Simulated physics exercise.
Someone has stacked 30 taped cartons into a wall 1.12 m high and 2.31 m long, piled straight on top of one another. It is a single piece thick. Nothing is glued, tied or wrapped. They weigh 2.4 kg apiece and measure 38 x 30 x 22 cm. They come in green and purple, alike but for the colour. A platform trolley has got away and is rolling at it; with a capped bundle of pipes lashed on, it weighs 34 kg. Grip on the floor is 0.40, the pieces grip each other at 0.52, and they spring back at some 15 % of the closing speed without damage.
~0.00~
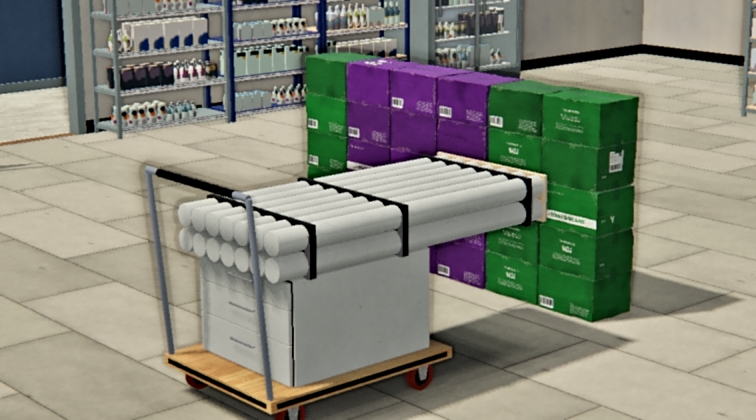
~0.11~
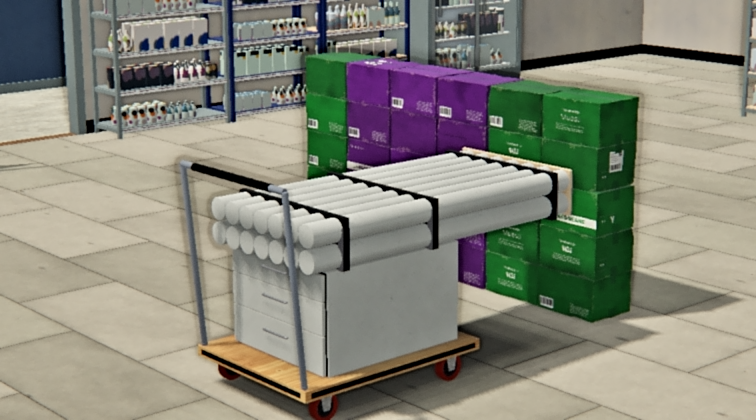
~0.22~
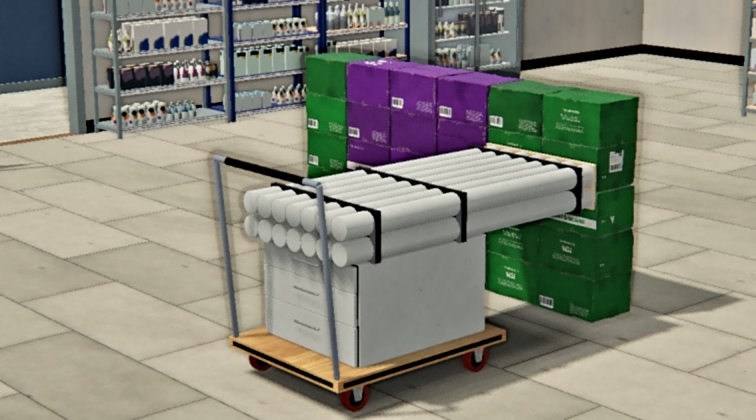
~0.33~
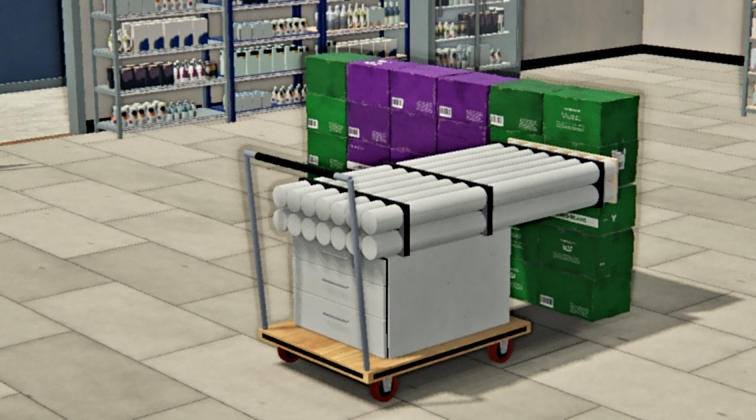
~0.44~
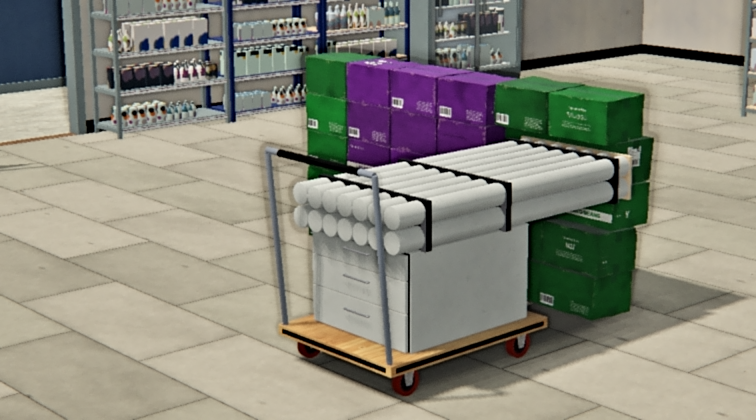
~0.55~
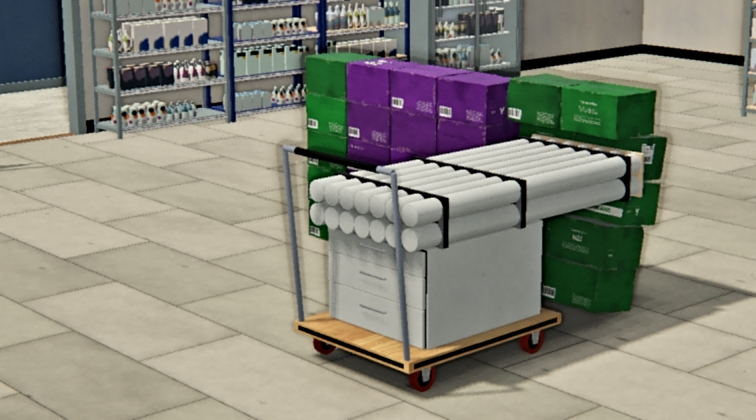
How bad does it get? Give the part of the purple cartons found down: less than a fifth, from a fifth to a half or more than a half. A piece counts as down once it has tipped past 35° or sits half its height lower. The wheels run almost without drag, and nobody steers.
The part is under a fifth.
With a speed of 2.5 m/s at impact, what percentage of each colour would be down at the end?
Then green 30, purple 0 per cent.
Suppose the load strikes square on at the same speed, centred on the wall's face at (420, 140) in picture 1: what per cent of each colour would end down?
Then green 0, purple 100 per cent.
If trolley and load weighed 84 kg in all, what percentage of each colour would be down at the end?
In that case green 70, purple 0 per cent.
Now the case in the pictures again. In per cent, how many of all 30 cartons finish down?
About 35 per cent.
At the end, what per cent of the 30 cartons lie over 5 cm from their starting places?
Shifted: 35 per cent.
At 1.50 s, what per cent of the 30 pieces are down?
At that moment 35 per cent.
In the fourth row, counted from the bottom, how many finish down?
2 of them.
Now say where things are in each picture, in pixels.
In the first picture (places mark the middle of the side facing us), load (538, 191) 49 cm short of the wall; top purple carton (412, 93); top green carton (325, 78); nothing disturbed.
In the second picture, load (564, 186) 32 cm short of the wall; top purple carton (412, 93).
In the third picture, load (588, 180) 14 cm short of the wall; top purple carton (412, 93).
In the fourth picture, load (610, 174) 20 mm into the wall's line; top purple carton (412, 93).
In the fifth picture, load (624, 171) 13 cm into the wall's line; top purple carton (412, 93); 8 disturbed, none down.
In the sixth picture, load (636, 168) 22 cm into the wall's line; top purple carton (412, 93); top green carton (325, 78); 10 disturbed, none down.
After 0.76 s, load 36 cm past the wall's line, still rolling; none of the 15 purple cartons down (0 of 30 in all colours); top purple carton unmoved.
After 1.02 s, load 53 cm past the wall's line, still rolling; none of the 15 purple cartons down (10 of 30 in all colours); top purple carton unmoved.
After 1.50 s, load 80 cm past the wall's line, still rolling; none of the 15 purple cartons down (10 of 30 in all colours); top purple carton unmoved.
At rest (2.5 s), load 1.06 m past the wall's line, stopped; none of the 15 purple cartons down (10 of 30 in all colours); top purple carton unmoved; top green carton unmoved. That is 0 per cent. As the last picture would show them, middles, top purple carton near (432, 90), top green carton near (344, 75).
